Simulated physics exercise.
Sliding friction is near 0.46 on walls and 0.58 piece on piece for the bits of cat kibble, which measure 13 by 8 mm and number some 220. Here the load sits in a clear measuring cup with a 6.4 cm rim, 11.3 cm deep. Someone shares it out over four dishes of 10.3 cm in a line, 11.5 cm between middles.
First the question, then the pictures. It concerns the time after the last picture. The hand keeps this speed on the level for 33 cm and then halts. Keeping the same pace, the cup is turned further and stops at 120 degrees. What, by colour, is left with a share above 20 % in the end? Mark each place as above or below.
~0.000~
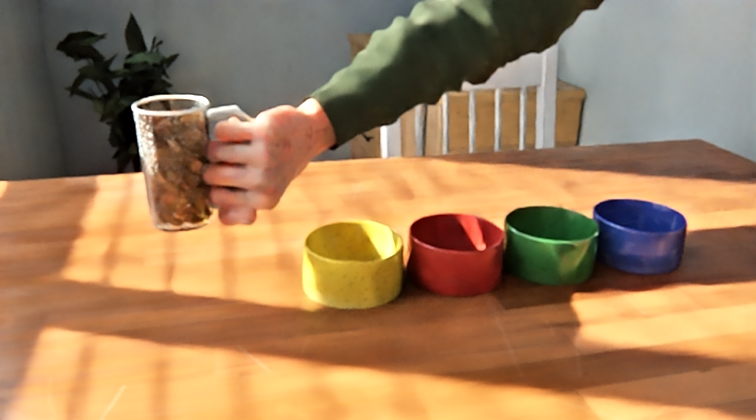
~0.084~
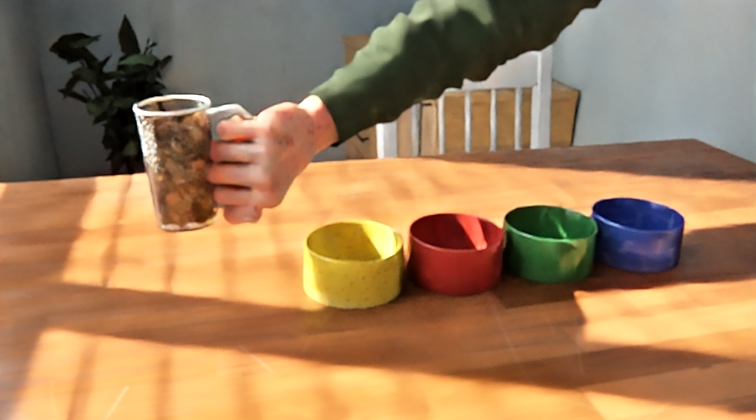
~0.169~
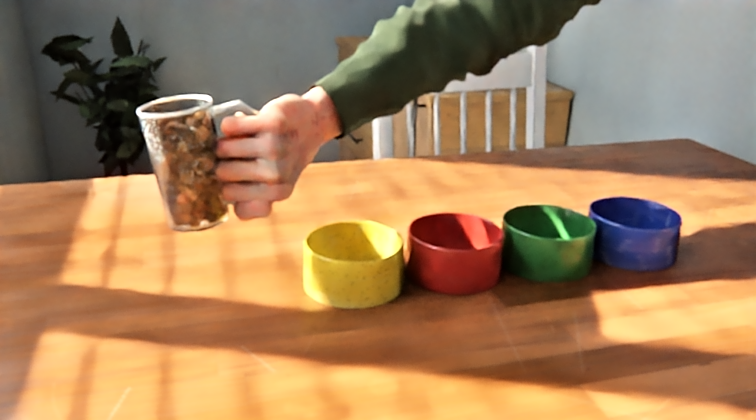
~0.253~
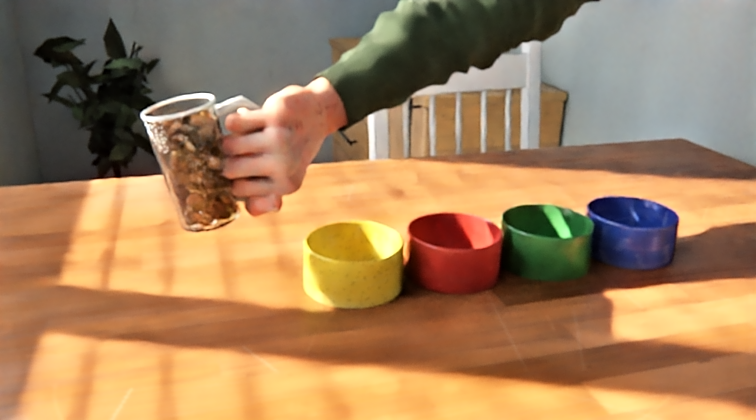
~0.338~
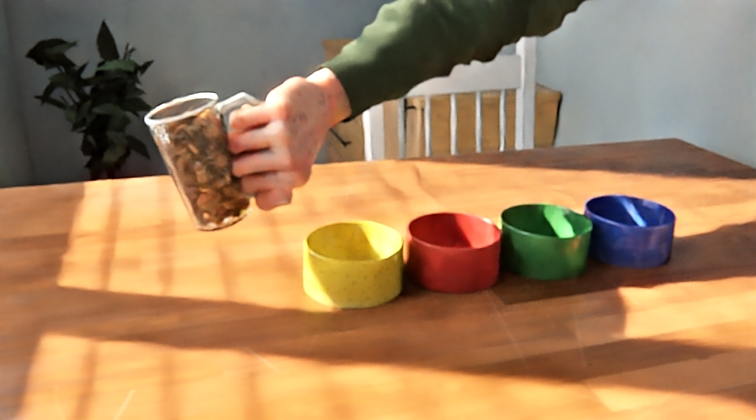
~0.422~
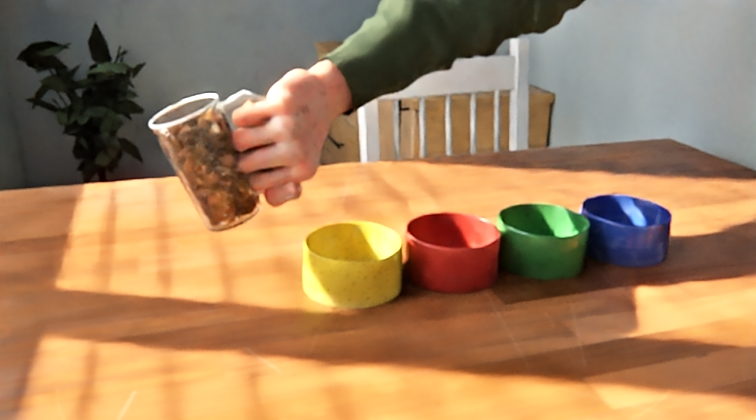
Marks: Red below, blue below, green below, yellow above, counter above.
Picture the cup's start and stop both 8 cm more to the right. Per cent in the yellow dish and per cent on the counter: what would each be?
Then the yellow dish would get 80 and the counter 10.
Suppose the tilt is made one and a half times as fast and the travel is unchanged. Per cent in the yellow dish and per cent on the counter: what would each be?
Yellow 0; counter 100.
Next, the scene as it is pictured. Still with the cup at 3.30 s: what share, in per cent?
About 0 per cent.
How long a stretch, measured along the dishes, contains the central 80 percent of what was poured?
13 centimetres.
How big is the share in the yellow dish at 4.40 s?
Around 45 in a hundred by then.
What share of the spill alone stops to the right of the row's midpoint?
The answer is some 0 per cent.
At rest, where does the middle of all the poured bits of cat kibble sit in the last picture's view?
Somewhere near (296, 284) in the last picture.
Then, at 2.15 s, tilt 115 degrees; cup holds 75 %.
After 3.30 s, tilt 120 degrees; cup holds 0 %, yellow 45 %.
Then, at 4.40 s, tilt 120 degrees; cup holds 0 %, yellow 45 %.
By 4.7 s all is still; red 0 %, blue 0 %, green 0 %, yellow 45 %, counter 55 %.
